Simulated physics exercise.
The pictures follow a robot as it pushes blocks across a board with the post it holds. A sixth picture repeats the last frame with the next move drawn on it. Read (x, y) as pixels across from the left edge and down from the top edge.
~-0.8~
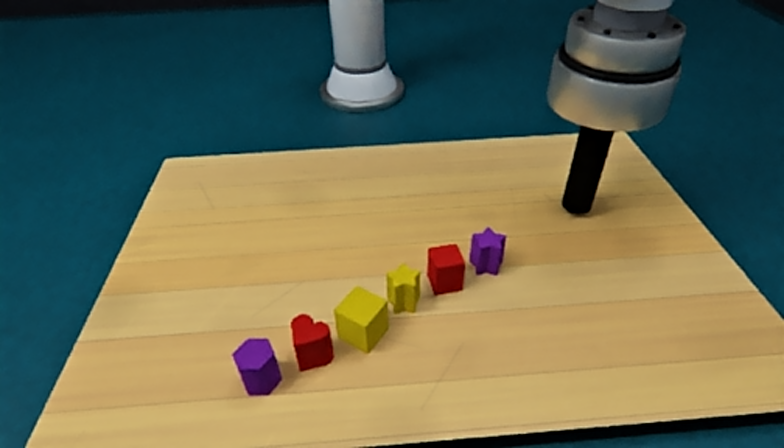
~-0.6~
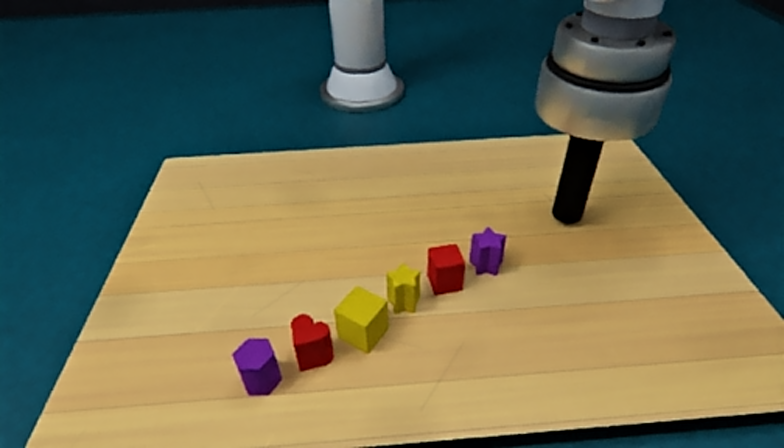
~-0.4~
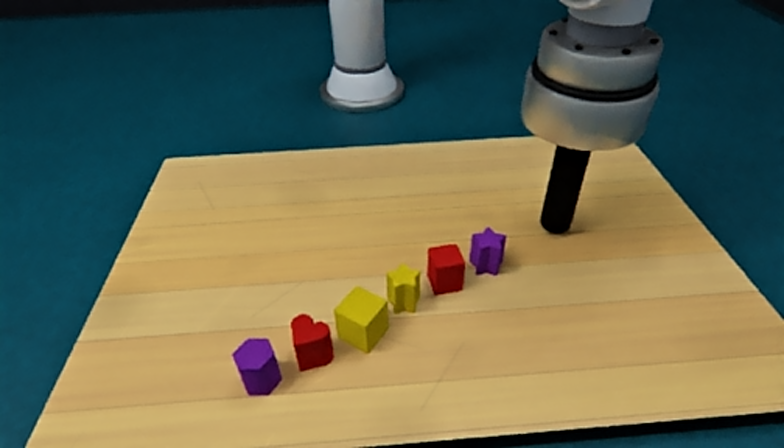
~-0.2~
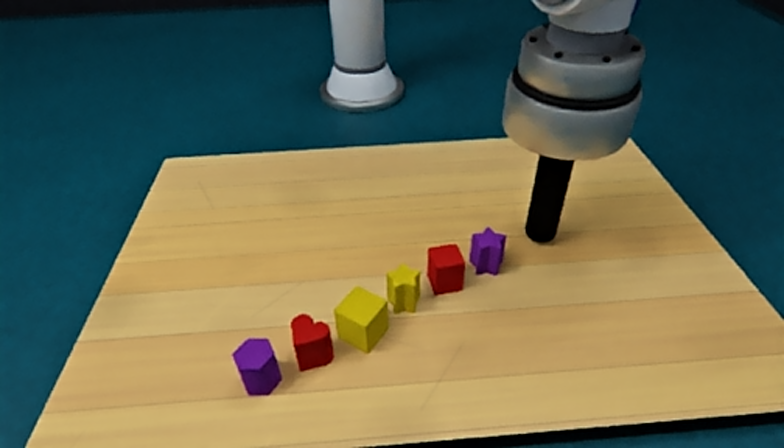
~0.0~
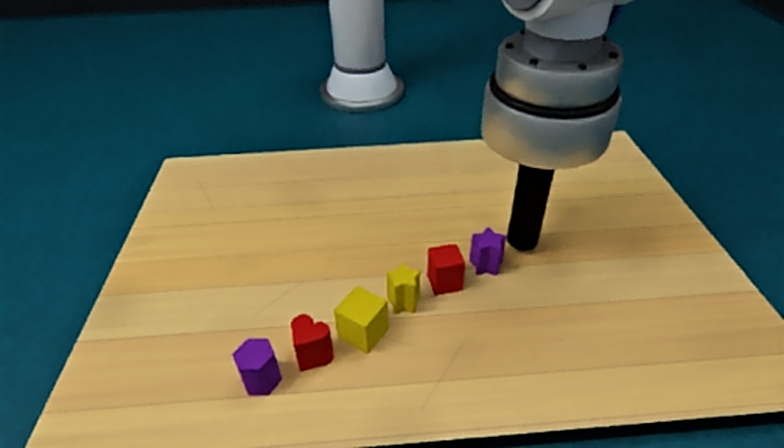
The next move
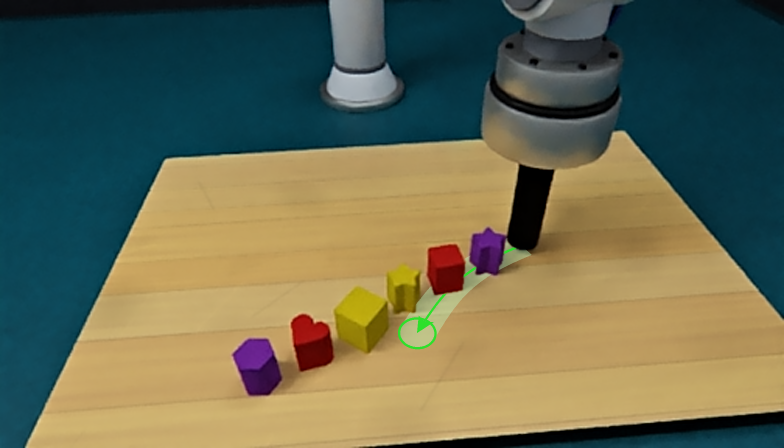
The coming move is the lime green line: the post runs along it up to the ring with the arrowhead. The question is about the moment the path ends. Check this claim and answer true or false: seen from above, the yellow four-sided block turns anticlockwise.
This is true.
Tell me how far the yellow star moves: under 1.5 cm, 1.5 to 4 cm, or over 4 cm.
It gets moved over 4 cm.
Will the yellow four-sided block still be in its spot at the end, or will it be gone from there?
If the post follows that path, the yellow four-sided block ends up shifted.
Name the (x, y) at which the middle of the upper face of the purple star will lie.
My estimate: (379, 315).
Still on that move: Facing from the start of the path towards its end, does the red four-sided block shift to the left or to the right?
Seen from start to end, it moves right.
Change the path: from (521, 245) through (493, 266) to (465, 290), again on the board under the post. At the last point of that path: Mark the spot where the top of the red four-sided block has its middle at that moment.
It is going to be at (405, 271).
The line goes from (521, 245) by way of (481, 265) and (445, 293) to (417, 333).
What follows on the original path. One third of the way, post at (481, 260); red four-sided block at (435, 260); purple star at (465, 252).
Two thirds of the way, post at (445, 289); yellow four-sided block at (338, 315), turned 15° anticlockwise; yellow star at (359, 289), turned 60° clockwise; red four-sided block at (391, 289), turned 15° clockwise; purple star at (424, 282).
At the end, post at (417, 328); yellow four-sided block at (313, 320), turned 40° anticlockwise; yellow star at (332, 281), turned 95° clockwise; red four-sided block at (352, 299), turned 60° clockwise; purple star at (379, 315), turned 60° clockwise.
